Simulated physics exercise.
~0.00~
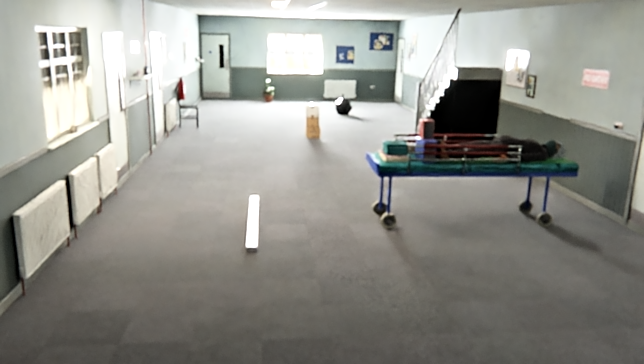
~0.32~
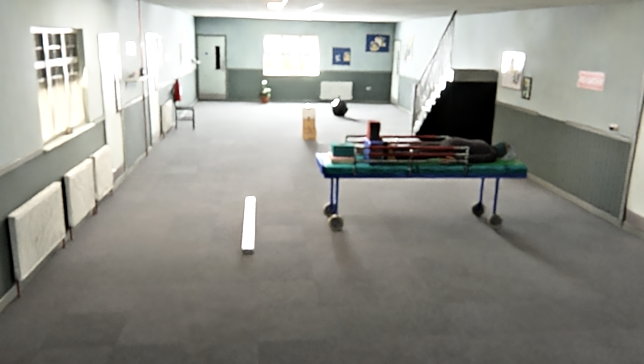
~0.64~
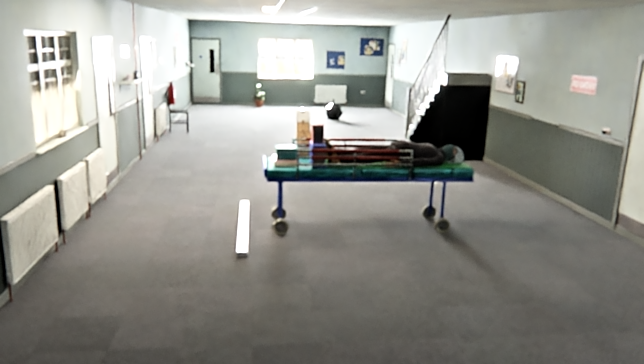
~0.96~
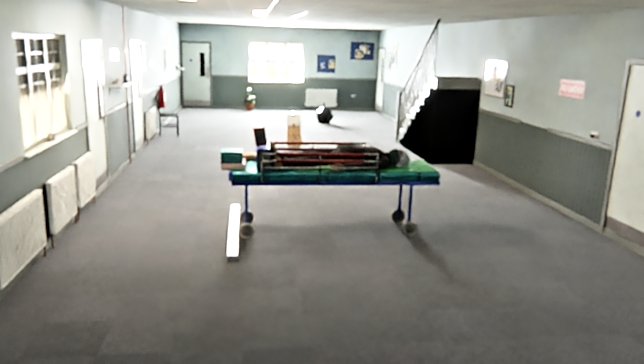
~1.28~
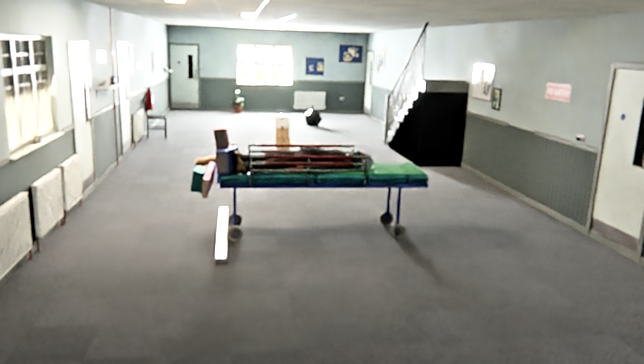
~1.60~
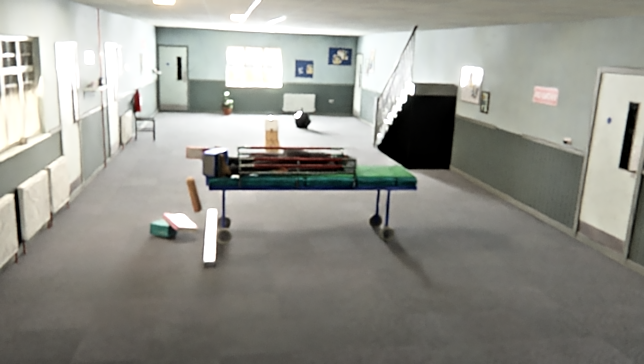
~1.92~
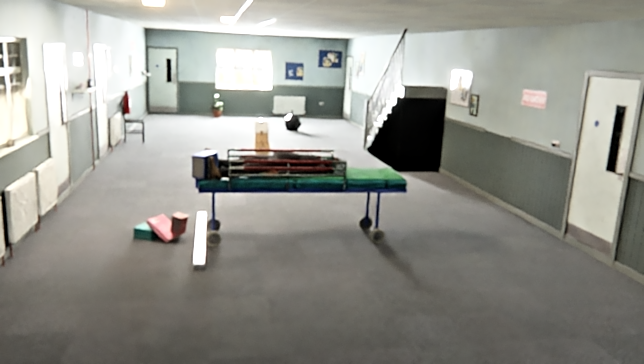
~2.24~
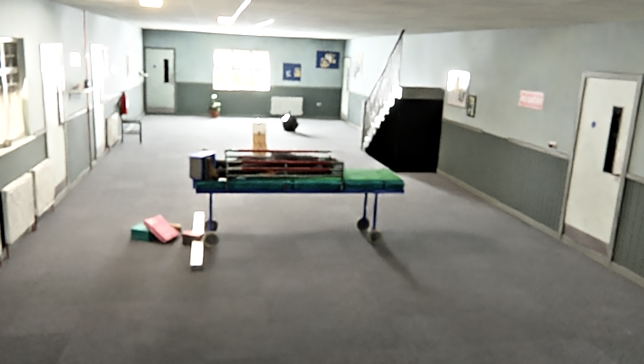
A limp person lies on a green-topped gurney with a blue frame, seen from a raised viewpoint in a long grey-carpeted room with radiators at left and stairs at right. A teal case, pink folder, red pump, brown bottle and blue monitor ride near its left end. The gurney rolls left, feet first, and halts at a white sill as the view pans slightly right. The body slides left, baring green padding behind it. The case and folder tumble off first, then the bottle and pump drop. They end on the floor around the sill, while the monitor stays upright aboard and the body remains on top.
